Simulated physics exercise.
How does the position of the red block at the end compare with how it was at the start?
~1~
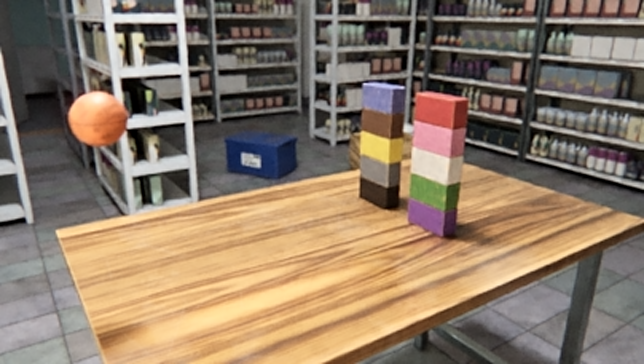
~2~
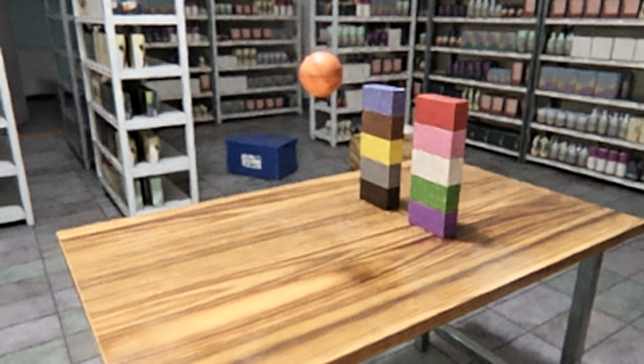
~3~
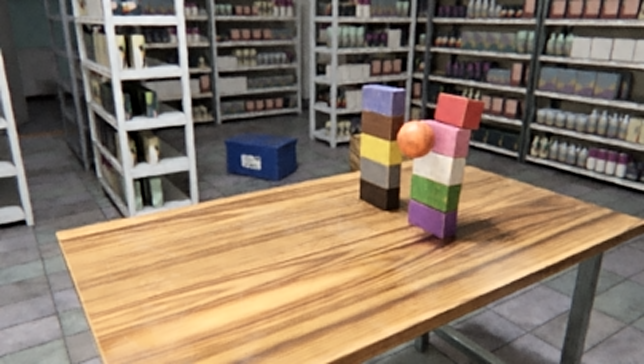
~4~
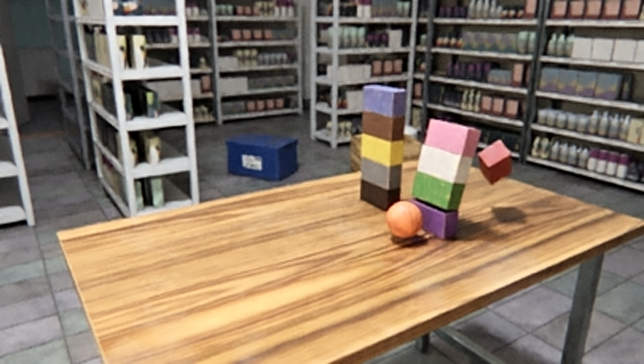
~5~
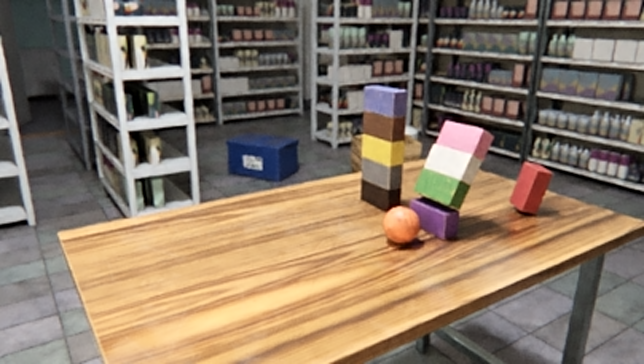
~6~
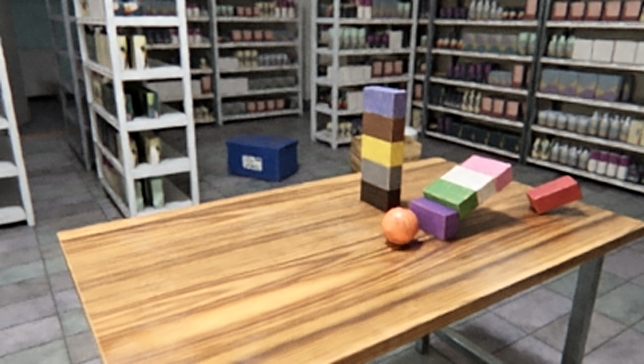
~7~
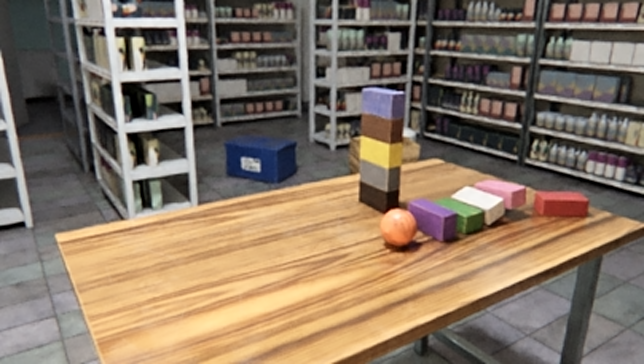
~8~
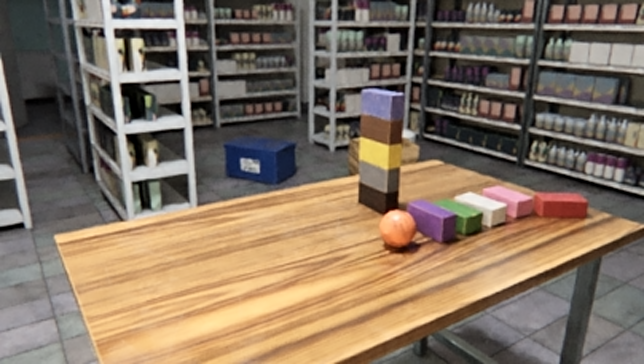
At the start the red block sits upright on top of its stack, and by the end it lies on its side on the table at the right end of the fallen blocks.
